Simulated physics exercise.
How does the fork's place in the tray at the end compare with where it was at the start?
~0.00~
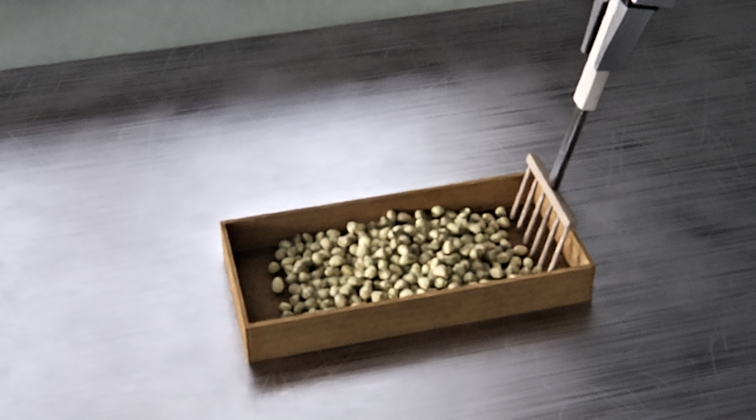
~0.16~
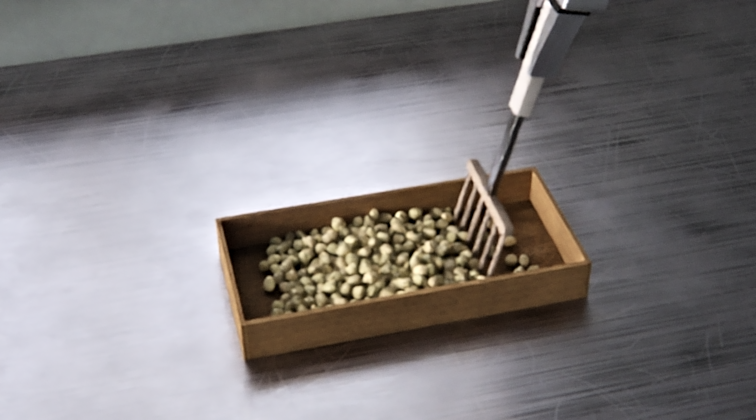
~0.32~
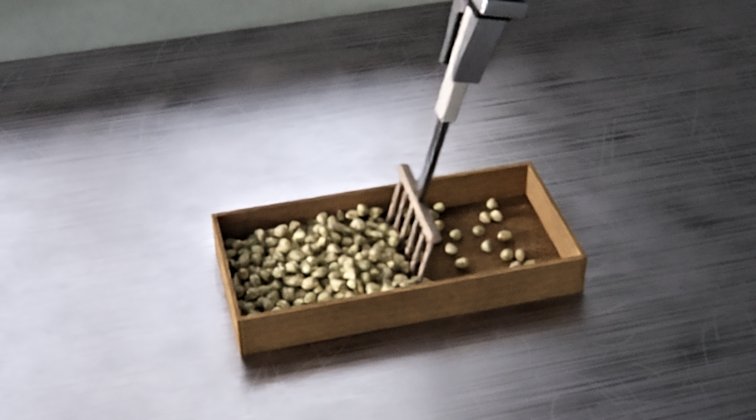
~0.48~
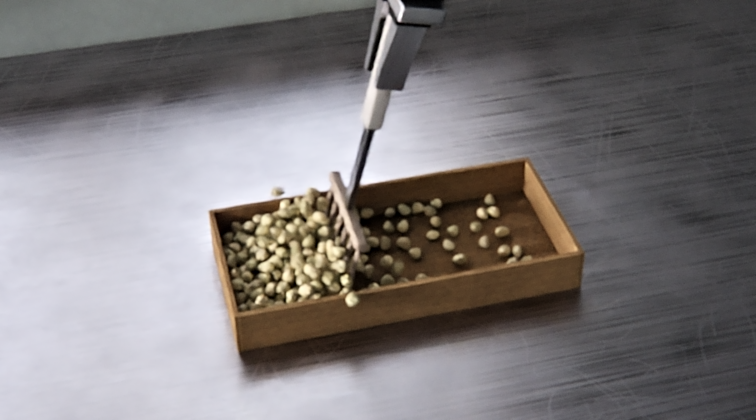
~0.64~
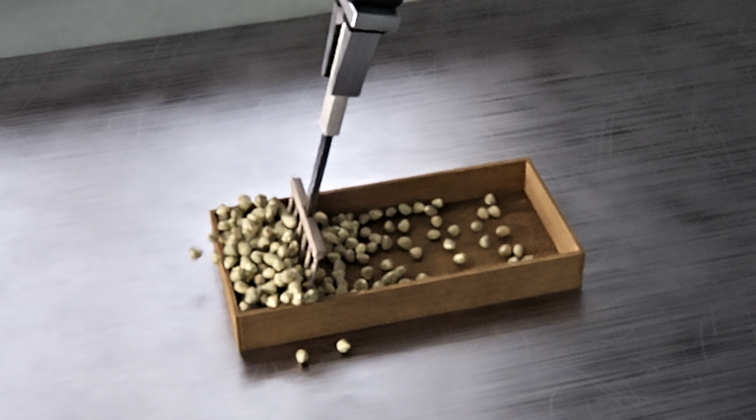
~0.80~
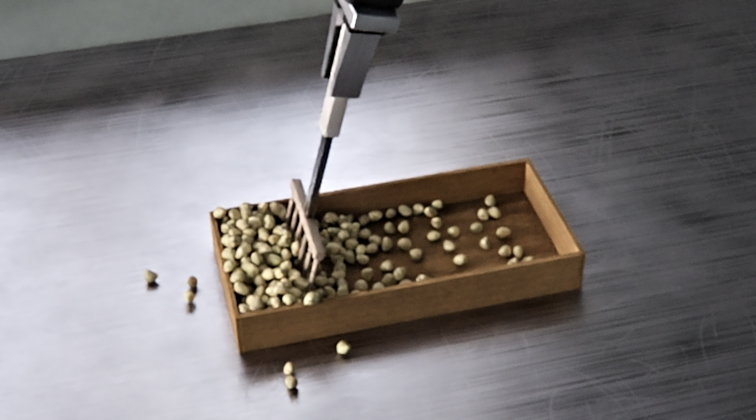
The fork starts at the right end of the tray and ends well to the left, among the beans heaped near the left end.
A robot-held fork pushes beans left along a wooden tray, spilling a few onto the table.
